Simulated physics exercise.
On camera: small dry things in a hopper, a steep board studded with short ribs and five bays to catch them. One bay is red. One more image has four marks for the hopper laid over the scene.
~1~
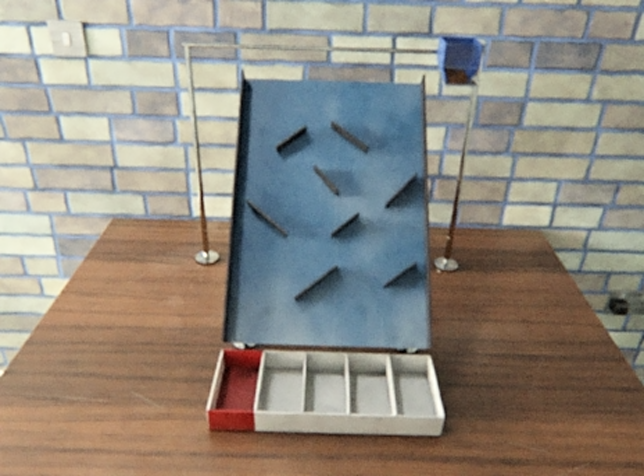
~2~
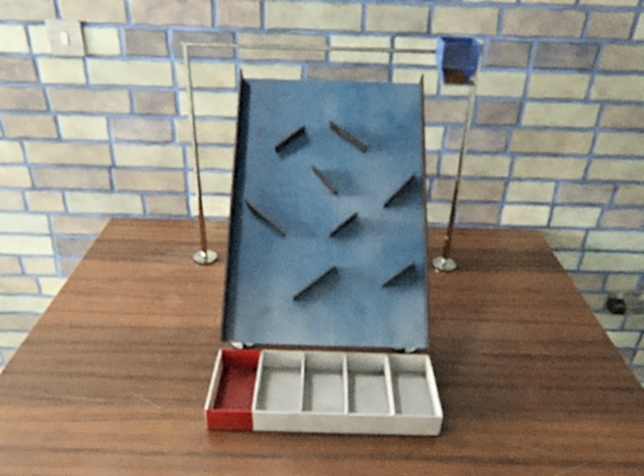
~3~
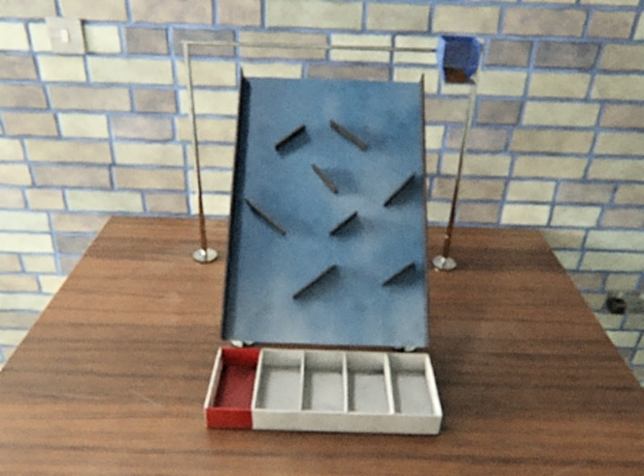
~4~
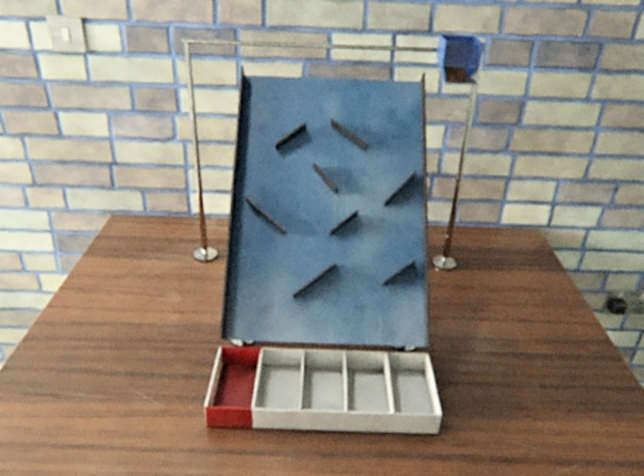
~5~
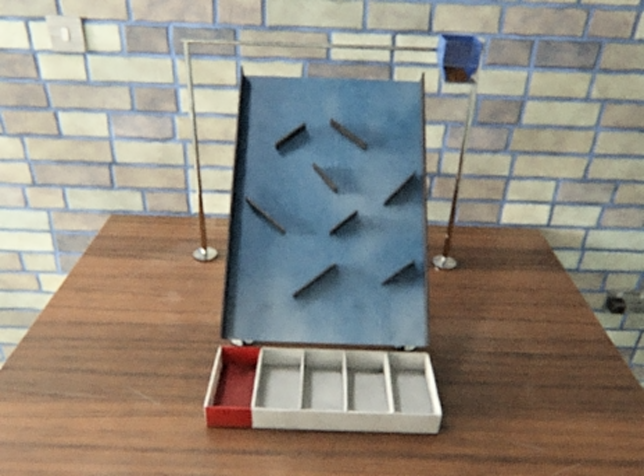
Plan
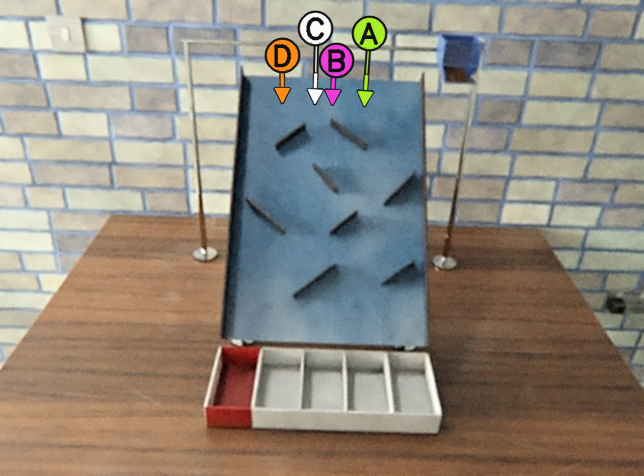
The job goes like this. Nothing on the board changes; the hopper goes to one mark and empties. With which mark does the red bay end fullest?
Mark D does it best.
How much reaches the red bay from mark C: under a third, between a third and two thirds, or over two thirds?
Mark C gives between a third and two thirds.
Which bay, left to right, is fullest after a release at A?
The third.
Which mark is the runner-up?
Mark C.
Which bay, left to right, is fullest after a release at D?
The first from the left.
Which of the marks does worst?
A it is.
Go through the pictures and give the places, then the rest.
In the first frame, hopper at (456, 75), cereal balls, door shut.
In the second frame, ribs (274, 147) to (304, 125), (330, 121) to (366, 147), (313, 165) to (336, 191).
In the third frame, ribs (385, 202) to (416, 171), (245, 198) to (284, 231), (330, 232) to (357, 211).
In the fourth frame, ribs (293, 295) to (336, 263), (384, 282) to (416, 260).
In the fifth frame, red bay at (229, 416), number 1 of 5 from the left.
On the marked copy, mark A meets the board at (364, 100); mark B meets the board at (332, 99); mark C meets the board at (315, 98); mark D meets the board at (282, 97).
With A, a small part in the red bay, most in other bays, a small part outside the box.
With B, about a quarter in the red bay, about two thirds in other bays, a small part outside the box.
With C, about half in the red bay, about half in other bays.
With D, most in the red bay, a small part in other bays, a small part outside the box.
